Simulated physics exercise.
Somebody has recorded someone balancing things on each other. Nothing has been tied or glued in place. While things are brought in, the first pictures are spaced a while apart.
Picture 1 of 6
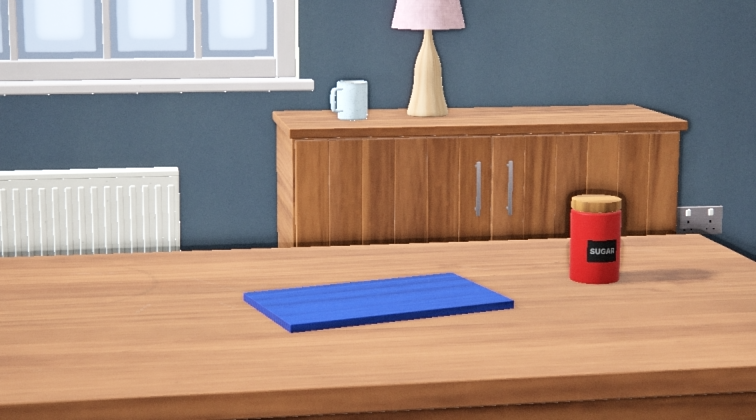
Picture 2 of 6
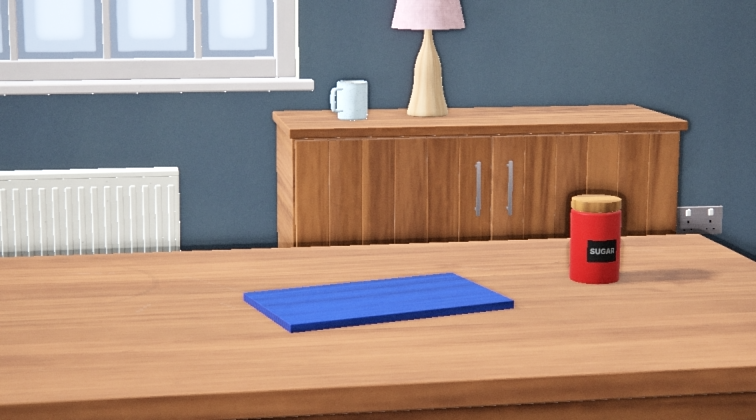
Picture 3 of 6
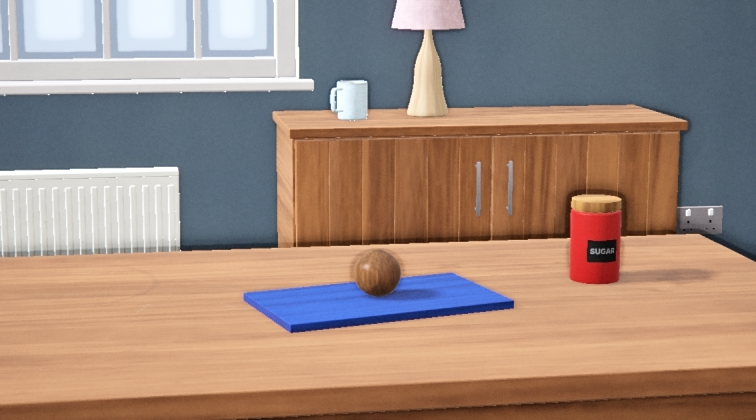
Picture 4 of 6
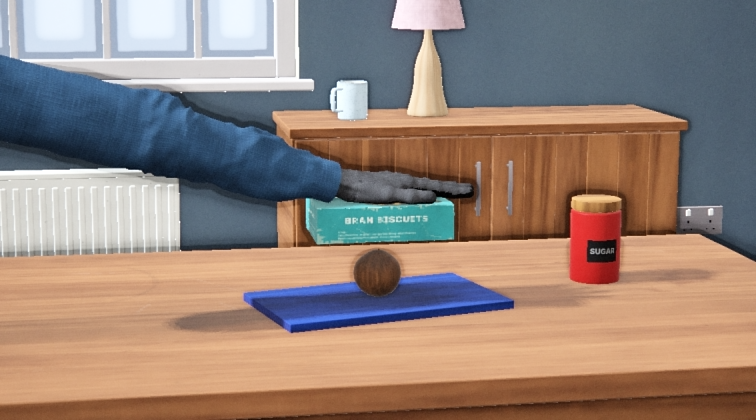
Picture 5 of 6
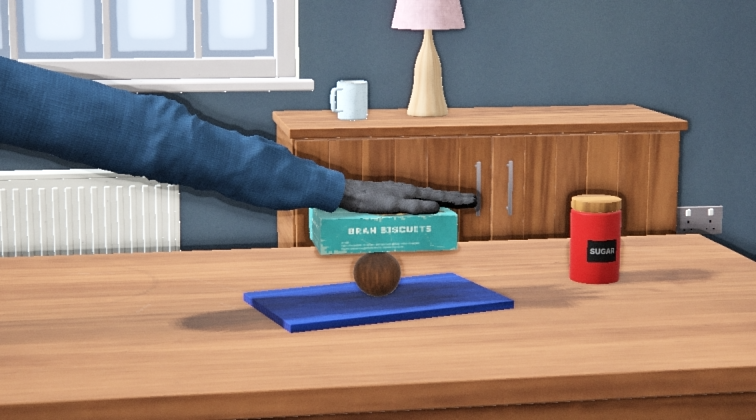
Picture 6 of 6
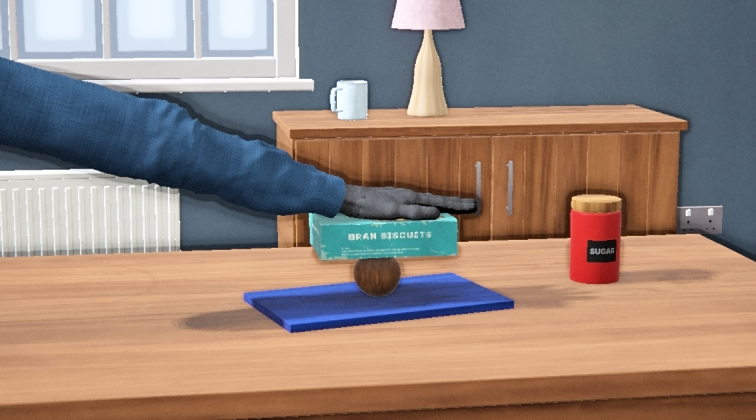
On a wooden table in a blue-walled room, a blue board lies flat to the left of a red sugar jar. A round brown object appears on the board, then a gloved hand reaching from the left lowers a turquoise biscuit packet onto it and stays resting on top.
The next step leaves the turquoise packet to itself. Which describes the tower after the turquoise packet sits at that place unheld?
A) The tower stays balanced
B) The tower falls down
The tower falls down.
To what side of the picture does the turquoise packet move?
It shifts to the viewer's right.
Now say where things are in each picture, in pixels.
In the first picture, the last thing is not in view yet.
In the second picture, the last thing is not in view yet; blue board (377, 300).
In the third picture, the last thing is not in view yet; red jar (595, 239).
In the fourth picture, coming down; turquoise packet (379, 216); brown onion (377, 273).
In the fifth picture, coming down; turquoise packet (382, 226); blue board (377, 300).
In the sixth picture, in place under the hand; turquoise packet (382, 232); red jar (595, 239).
Then, 0.50 s later than the last frame, turquoise packet tilted by 30° near (415, 247).
Then, 0.70 s later than the last frame, turquoise packet now fallen.
Then, 1.00 s later than the last frame, nothing new.
When it is over, fallen, turquoise packet; the other 3 as before. End places, in pixels of the last picture, turquoise packet near (490, 274). The pile gives way.
